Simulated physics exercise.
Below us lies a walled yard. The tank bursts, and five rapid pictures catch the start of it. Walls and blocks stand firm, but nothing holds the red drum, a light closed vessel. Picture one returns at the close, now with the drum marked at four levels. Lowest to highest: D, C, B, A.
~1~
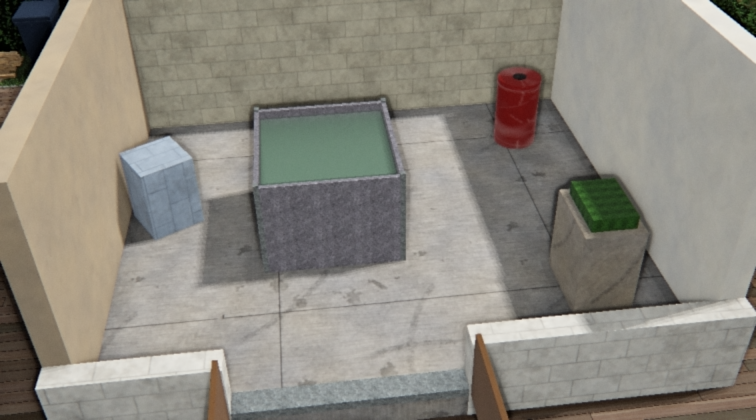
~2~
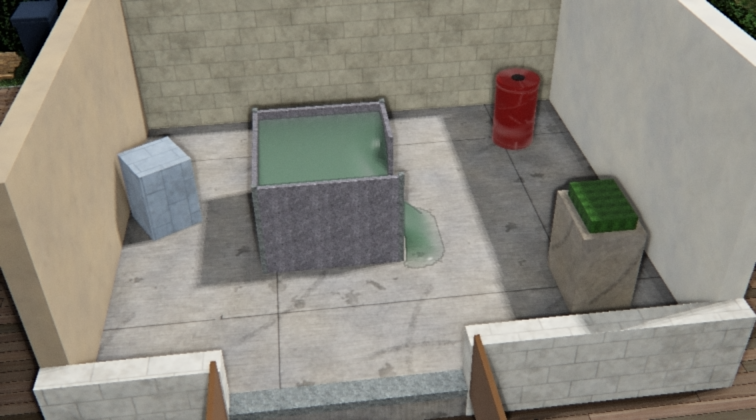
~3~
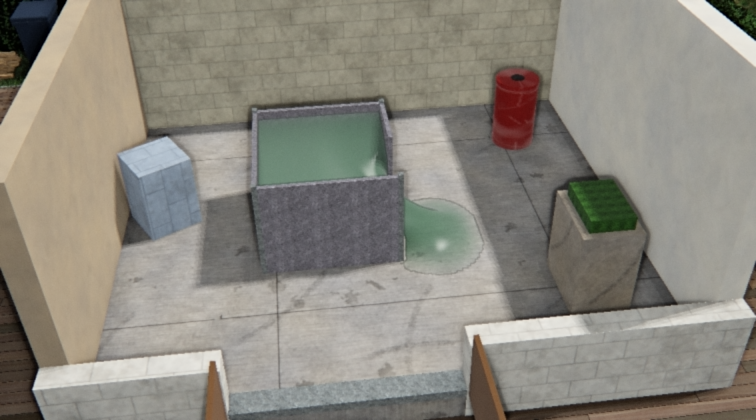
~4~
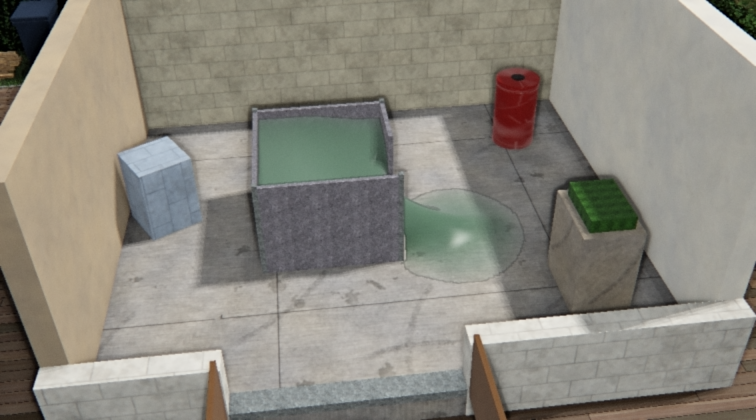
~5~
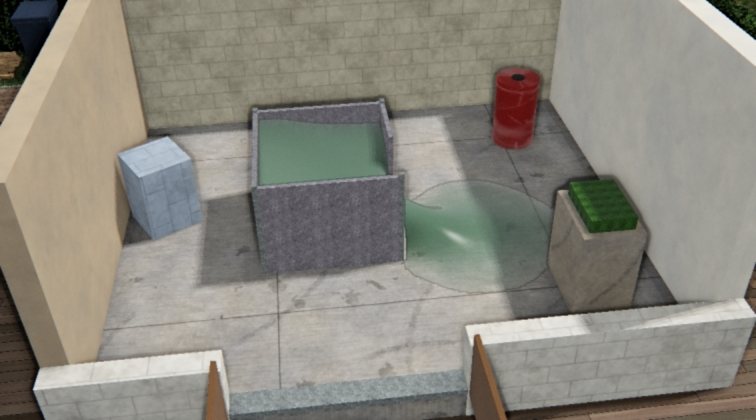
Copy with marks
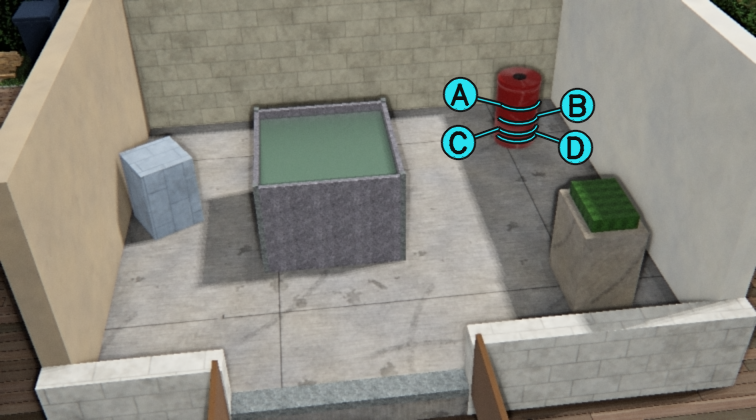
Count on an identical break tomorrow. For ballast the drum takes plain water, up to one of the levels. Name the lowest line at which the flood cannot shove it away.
That is line C.
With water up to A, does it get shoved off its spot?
No.
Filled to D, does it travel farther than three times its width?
No, less.
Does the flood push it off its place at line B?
No, not at all.
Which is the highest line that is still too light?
It is D.
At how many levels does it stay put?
Three of them.
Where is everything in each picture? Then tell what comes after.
The first frame shows lid of the red drum at (520, 77); tank full, its middle at (325, 147); open gate at (347, 341).
In the second frame, 2 % of the ground under water, its edge towards the drum at (414, 209).
In the third frame, 4 % of the ground under water, its edge towards the drum at (458, 208).
In the fourth frame, 7 % of the ground under water, its edge towards the drum at (458, 191).
The fifth frame shows lid of the red drum at (518, 78); 11 % of the ground under water, its edge towards the drum at (489, 185).
In cyan, A at (523, 109); B at (522, 123); C at (521, 134); D at (520, 141); from the bottom up D, C, B, A.
With A, it does not move.
With B, it does not move.
With C, it shifts by a finger or two and stays.
With D, it is pushed about twice its own width away.
